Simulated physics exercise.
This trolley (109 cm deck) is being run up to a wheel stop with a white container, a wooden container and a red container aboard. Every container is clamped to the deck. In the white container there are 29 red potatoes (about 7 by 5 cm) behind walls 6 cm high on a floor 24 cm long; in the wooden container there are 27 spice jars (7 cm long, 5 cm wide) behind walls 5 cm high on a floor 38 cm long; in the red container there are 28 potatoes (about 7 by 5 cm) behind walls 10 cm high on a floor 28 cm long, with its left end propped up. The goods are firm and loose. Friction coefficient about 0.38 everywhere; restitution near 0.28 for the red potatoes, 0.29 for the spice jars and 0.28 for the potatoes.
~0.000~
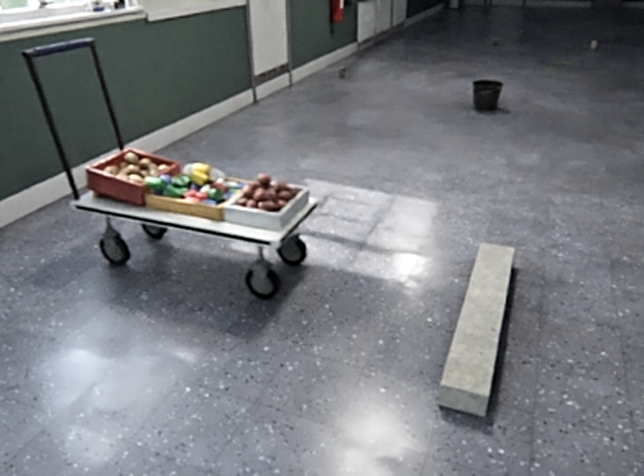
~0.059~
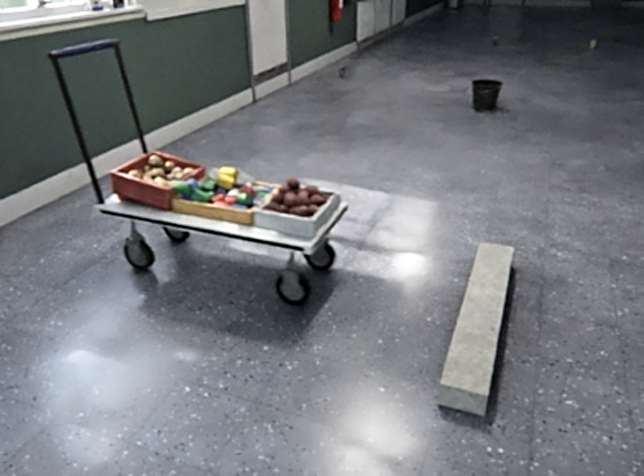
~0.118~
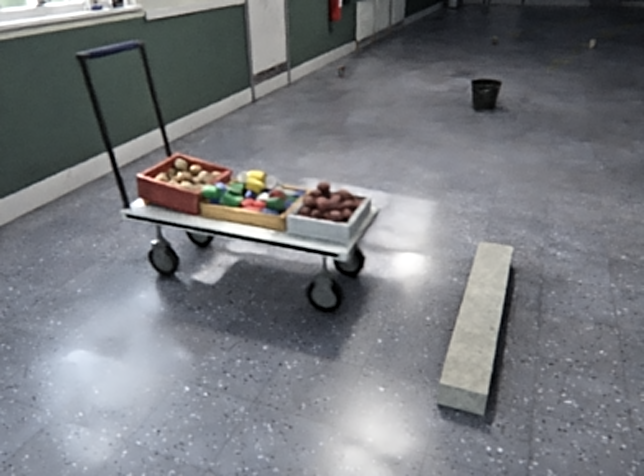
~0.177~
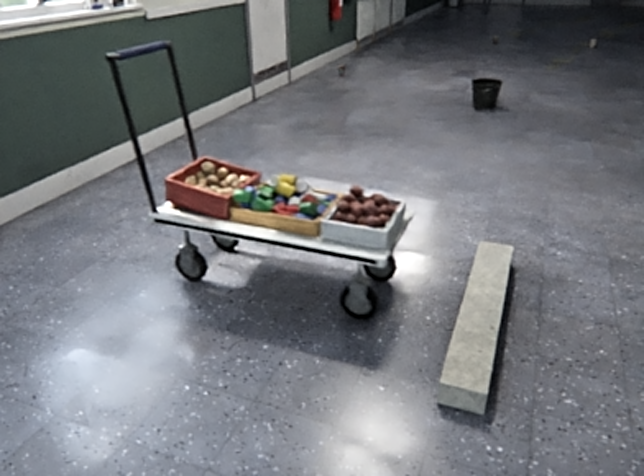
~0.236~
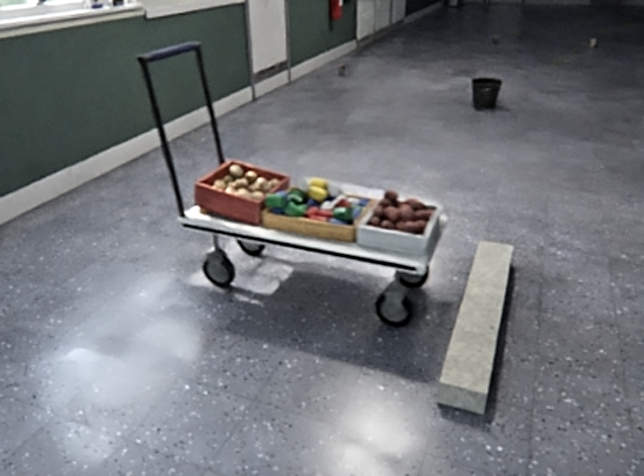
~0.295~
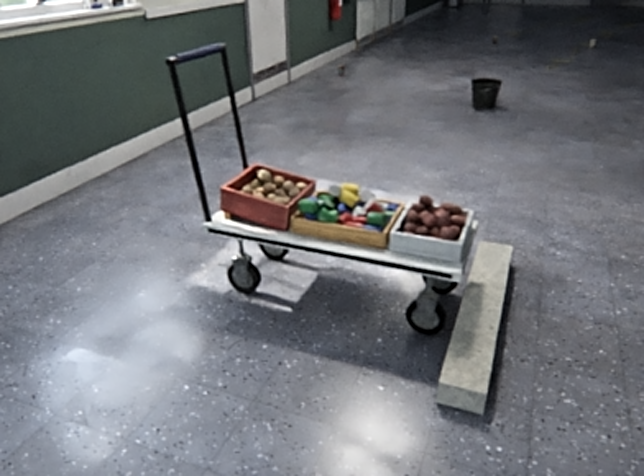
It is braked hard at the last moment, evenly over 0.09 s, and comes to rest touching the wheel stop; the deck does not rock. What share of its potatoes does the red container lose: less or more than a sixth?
Out of the red container go under a sixth of the potatoes.
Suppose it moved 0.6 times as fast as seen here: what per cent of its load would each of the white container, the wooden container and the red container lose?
Then white container 10, wooden container 10, red container 0 per cent.
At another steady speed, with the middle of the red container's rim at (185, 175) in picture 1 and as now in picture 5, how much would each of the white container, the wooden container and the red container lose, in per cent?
In that case white container 0, wooden container 10, red container 0 per cent.
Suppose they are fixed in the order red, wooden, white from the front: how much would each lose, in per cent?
Then white container 20, wooden container 10, red container 0 per cent.
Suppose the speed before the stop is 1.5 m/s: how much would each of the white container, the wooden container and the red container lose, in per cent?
In that case white container 0, wooden container 0, red container 0 per cent.
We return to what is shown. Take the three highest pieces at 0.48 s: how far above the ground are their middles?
Some 52 cm up.
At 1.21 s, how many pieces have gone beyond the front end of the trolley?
About 8.
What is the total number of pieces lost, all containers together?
Roughly 12 in all.
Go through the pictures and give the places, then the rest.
In the first frame (we follow the rim corner now nearest the camera), red container at (139, 184); wooden container at (218, 207); 78 cm still to roll; nothing out yet.
The second frame shows red container at (166, 188); wooden container at (248, 211); 63 cm still to roll.
The third frame shows red container at (195, 192); wooden container at (280, 216); 48 cm still to roll.
The fourth frame shows red container at (226, 197); wooden container at (315, 221); 32 cm still to roll.
The fifth frame shows red container at (257, 201); wooden container at (351, 227); 17 cm still to roll.
The sixth frame shows red container at (286, 206); wooden container at (383, 233); stopping; nothing out yet.
After 0.36 s, 1 of 29 out of the white container, 1 of 27 out of the wooden container and 0 of 28 out of the red container.
After 0.48 s, 6 of 29 out of the white container, 7 of 27 out of the wooden container and 0 of 28 out of the red container.
After 0.71 s, 6 of 29 out of the white container, 8 of 27 out of the wooden container and 0 of 28 out of the red container.
Final count (at 1.21 s), 6 of 29 out of the white container, 7 of 27 out of the wooden container and 0 of 28 out of the red container. Asked share, 0 of 28, 0 per cent.
